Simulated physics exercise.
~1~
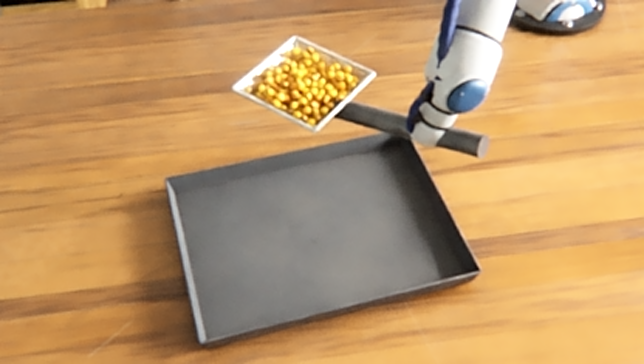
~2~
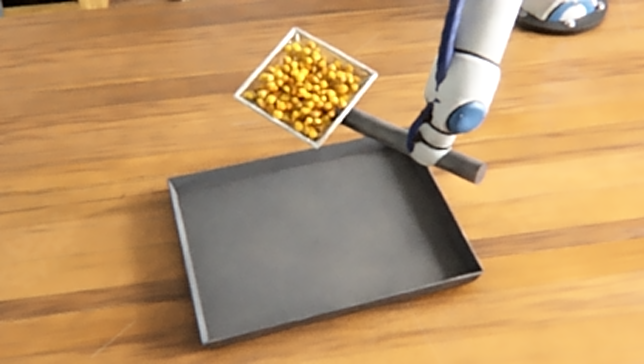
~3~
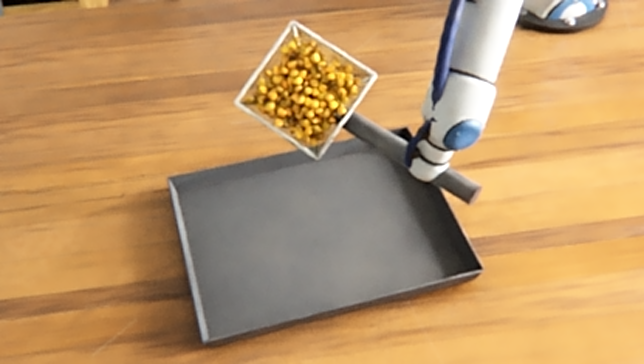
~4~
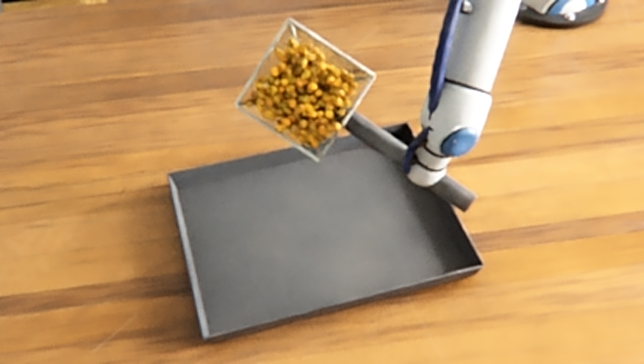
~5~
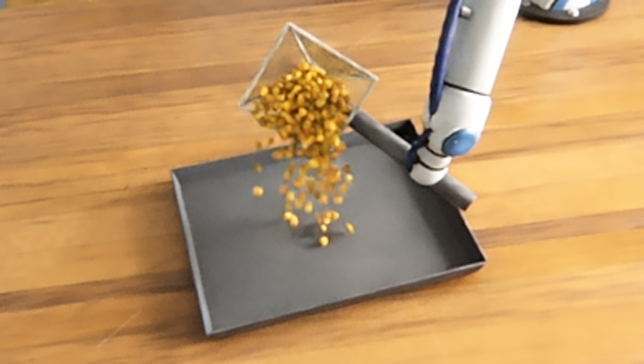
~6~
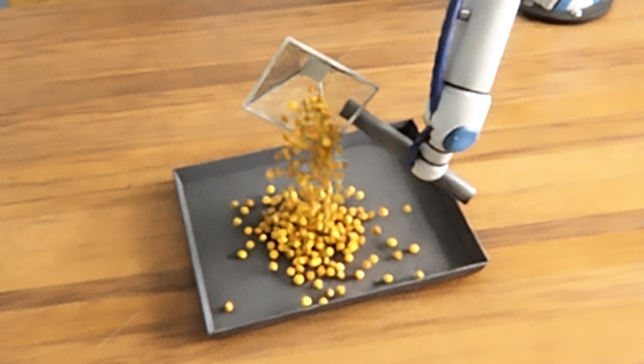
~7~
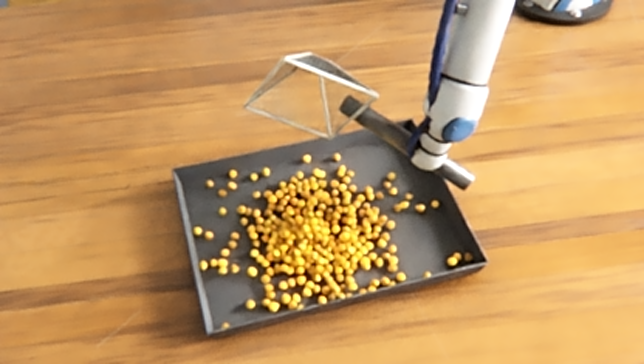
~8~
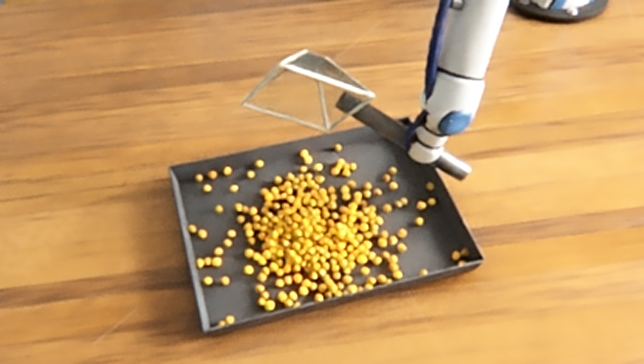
The clip shows a robot arm steadily tilting a square scoop of yellow maize kernels above a dark rectangular tray on a wooden table. The kernels pour down and spread into a loose heap in the tray, and the scoop ends up tipped over and empty.
